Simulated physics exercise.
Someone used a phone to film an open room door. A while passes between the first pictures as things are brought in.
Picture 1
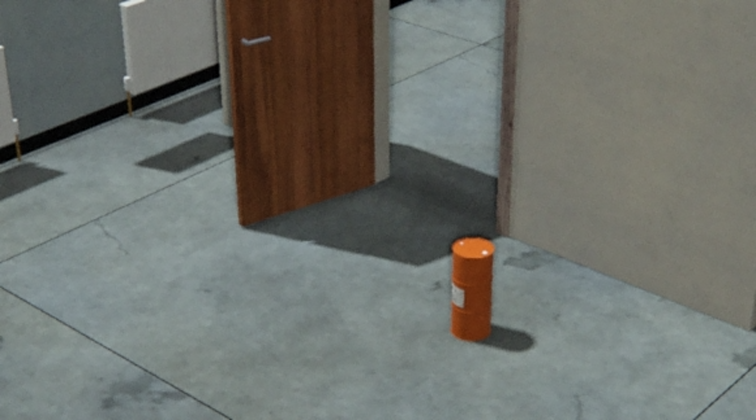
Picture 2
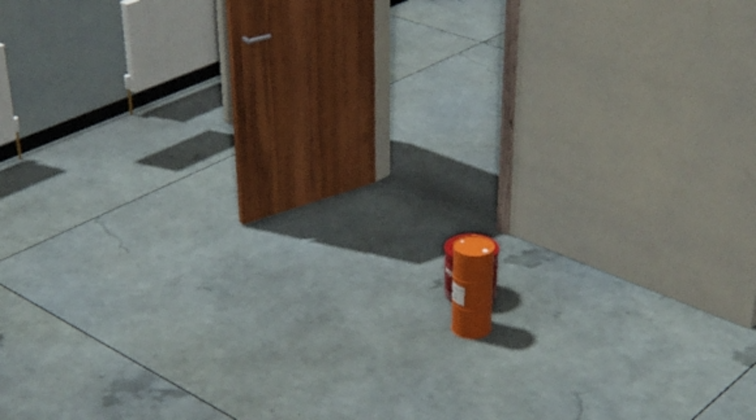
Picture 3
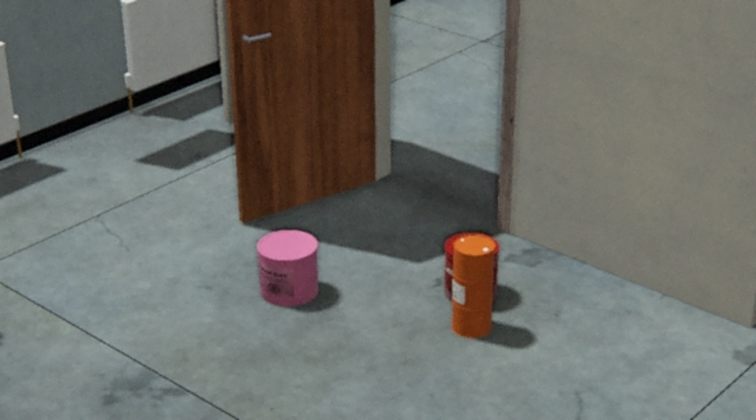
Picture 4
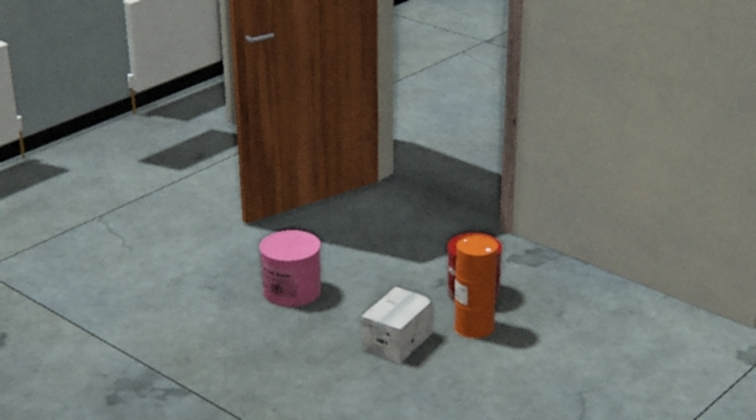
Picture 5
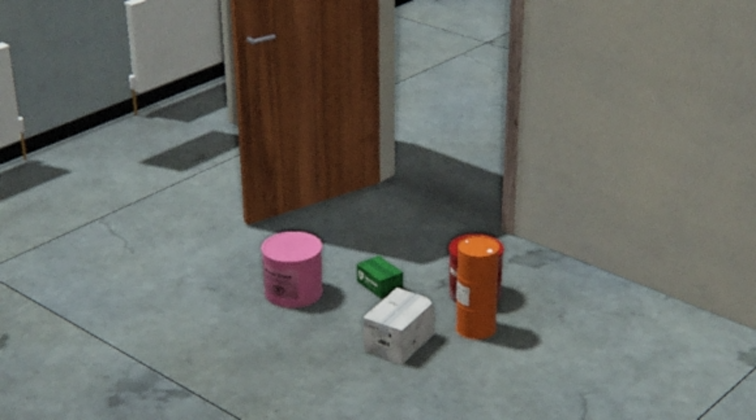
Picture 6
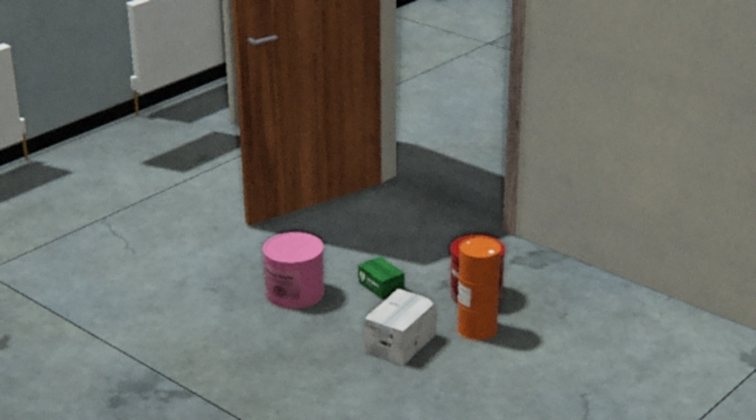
The clip shows a wide-open wooden door that stays still beside an orange canister, as a red container, a pink pail, a white parcel and a green box appear one after another on the grey floor nearby.
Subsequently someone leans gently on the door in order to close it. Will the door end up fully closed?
Yes.
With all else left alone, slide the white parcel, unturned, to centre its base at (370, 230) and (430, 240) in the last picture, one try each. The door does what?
In the first case it closes; in the second case it jams.
Then, 0.90 s on from there, door at 67°.
Then, 1.30 s on from there, door at 34°.
In the end, door at 0°; all 5 unmoved. At the end, from the last picture's camera, green box near (381, 278).
